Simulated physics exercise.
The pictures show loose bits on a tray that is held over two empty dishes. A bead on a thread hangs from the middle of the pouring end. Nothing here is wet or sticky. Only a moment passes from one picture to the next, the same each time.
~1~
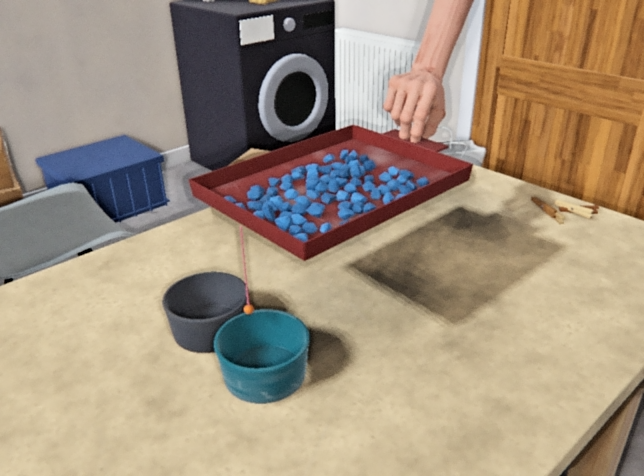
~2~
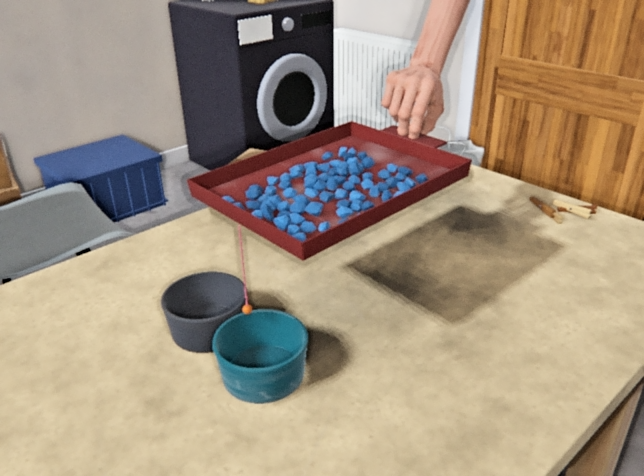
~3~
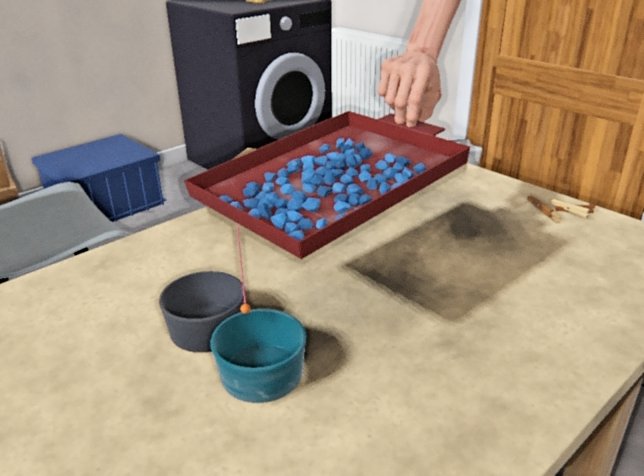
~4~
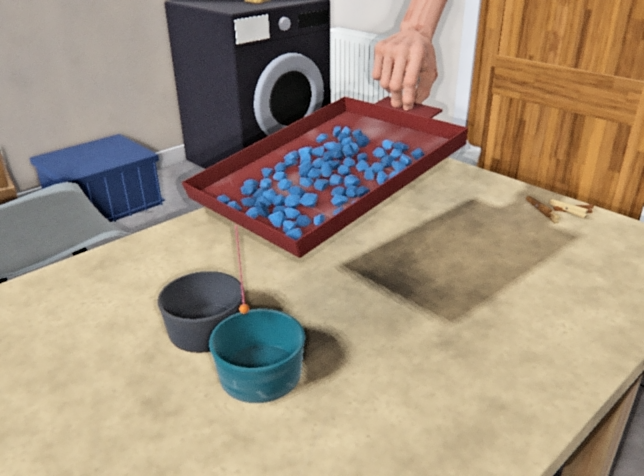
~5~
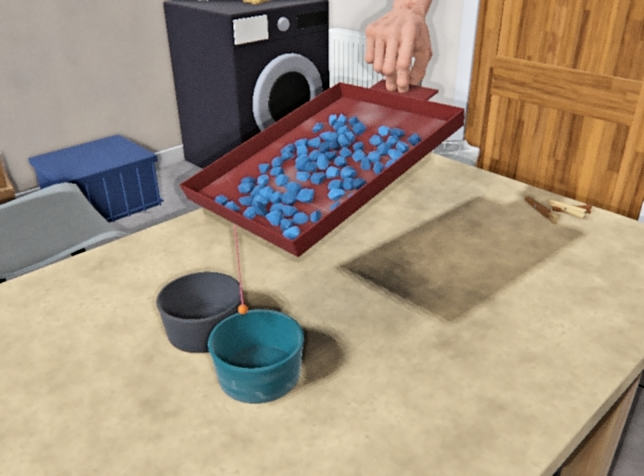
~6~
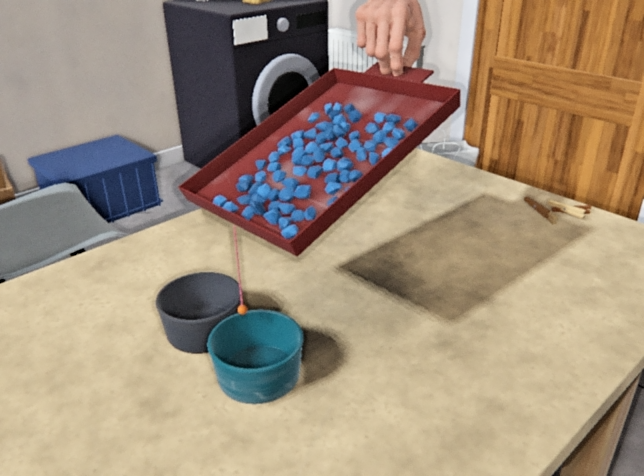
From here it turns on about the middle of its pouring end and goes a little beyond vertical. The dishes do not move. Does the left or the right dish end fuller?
The left dish gets more.
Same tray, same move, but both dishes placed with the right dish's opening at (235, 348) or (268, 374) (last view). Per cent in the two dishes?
About 70 and 50 per cent.
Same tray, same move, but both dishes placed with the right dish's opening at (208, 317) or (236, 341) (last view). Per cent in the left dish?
Near 10 % and 40 %.
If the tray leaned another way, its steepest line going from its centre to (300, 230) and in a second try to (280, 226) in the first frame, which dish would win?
One: The right one. Two: The dish on the right.
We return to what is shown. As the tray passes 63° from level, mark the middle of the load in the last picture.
Around (237, 186).
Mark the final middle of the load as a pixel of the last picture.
Roughly at (168, 359).
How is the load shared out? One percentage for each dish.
The left dish has 40 per cent, the right dish has 10.
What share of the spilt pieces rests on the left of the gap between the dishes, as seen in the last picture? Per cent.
Near 100 %.
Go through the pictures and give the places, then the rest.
The first picture shows corners of the pouring end at (191, 179) and (304, 242), level; middle of the load at (334, 186), aquarium stones; left dish at (172, 327); right dish at (226, 374); bead on its thread at (249, 309).
The second picture shows corners of the pouring end at (190, 180) and (302, 241), level; middle of the load at (332, 184).
The third picture shows corners of the pouring end at (187, 180) and (299, 240), tipped barely, lowest at the left corner; middle of the load at (330, 178).
The fourth picture shows corners of the pouring end at (184, 182) and (296, 240), tipped a little, lowest at the left corner; middle of the load at (327, 170).
The fifth picture shows corners of the pouring end at (182, 184) and (293, 240), tipped clearly, lowest at the left corner; middle of the load at (323, 163).
The sixth picture shows corners of the pouring end at (180, 186) and (290, 240), tipped clearly, lowest at the left corner; middle of the load at (319, 155); left dish at (166, 327); right dish at (220, 375).
Soon, tray tipped steeply; all on the tray.
A while on, tray tipped past a quarter turn; about half on the tray; a stray few in the right dish; a small part in the left dish; about a quarter outside both; about a quarter in the air.
Towards the end, tray tipped past a quarter turn; a small part in the right dish; about a third in the left dish; about half outside both.
Finally, tray tipped past a quarter turn; a small part in the right dish; about a third in the left dish; about half outside both.
